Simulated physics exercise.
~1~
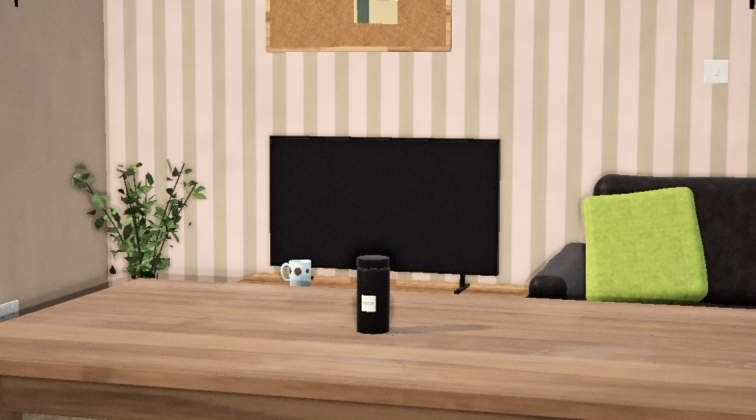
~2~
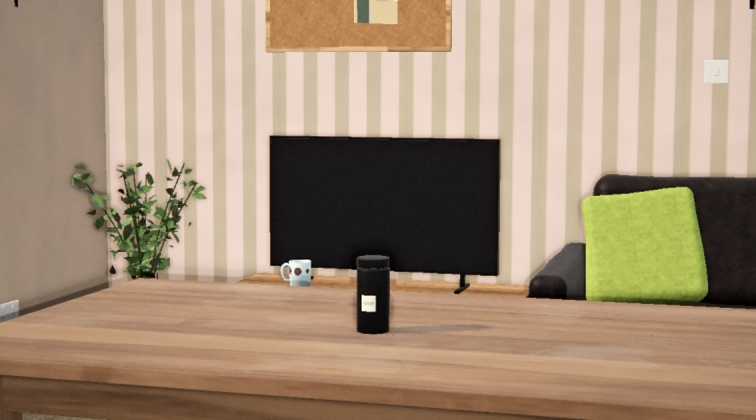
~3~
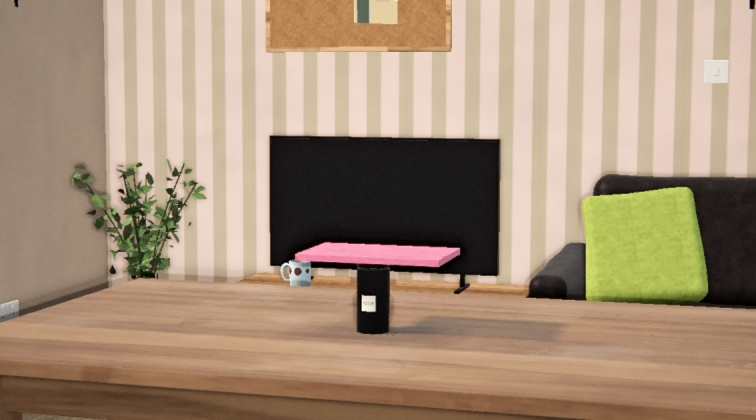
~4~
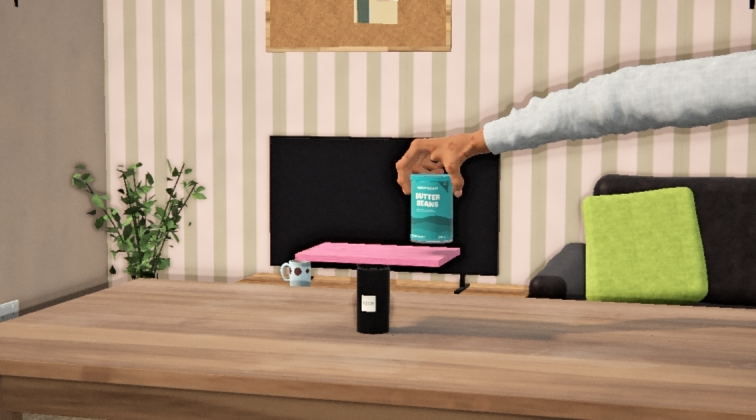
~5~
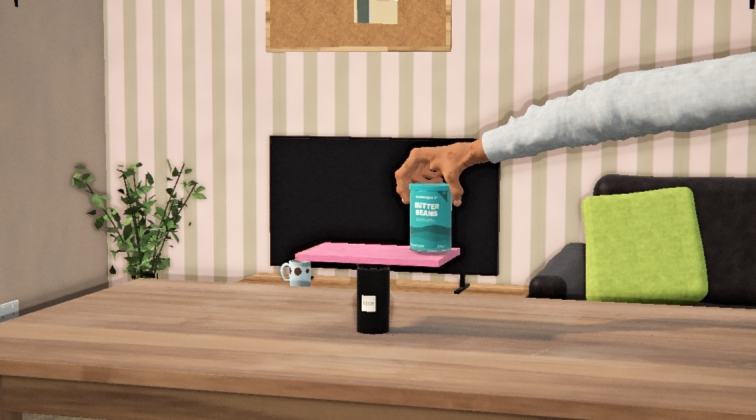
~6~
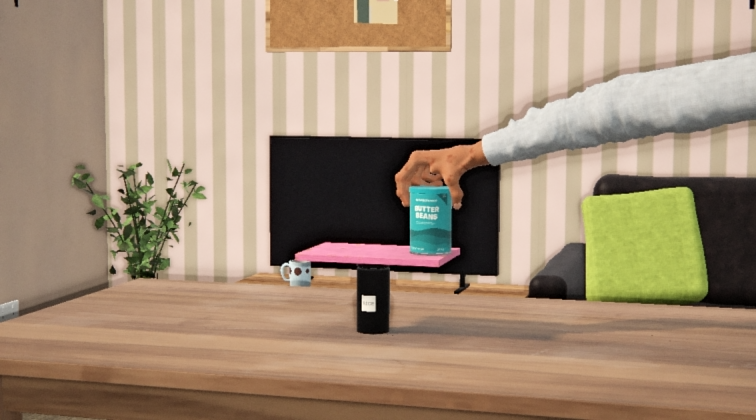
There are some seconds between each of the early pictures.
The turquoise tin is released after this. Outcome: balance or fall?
Fall.
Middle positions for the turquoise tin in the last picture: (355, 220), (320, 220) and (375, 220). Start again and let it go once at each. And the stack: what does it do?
The stack remains standing the first time, tumbles down the second time, and remains standing the third time.
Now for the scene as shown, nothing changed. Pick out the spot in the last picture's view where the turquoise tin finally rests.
Look around (507, 318) in the final frame.
Then, 0.30 s past the last view, turquoise tin now fallen; pink board rocked 54° from its first pose.
Then, 0.40 s past the last view, pink board rocked 72° from its first pose.
Then, 0.80 s past the last view, pink board now fallen; black jar rocked 30° from its first pose.
Then, 0.90 s past the last view, black jar rocked 71° from its first pose.
Finally, fallen, turquoise tin, pink board and black jar. Final places as the last picture's camera would see them, turquoise tin near (507, 318). The stack gives way.
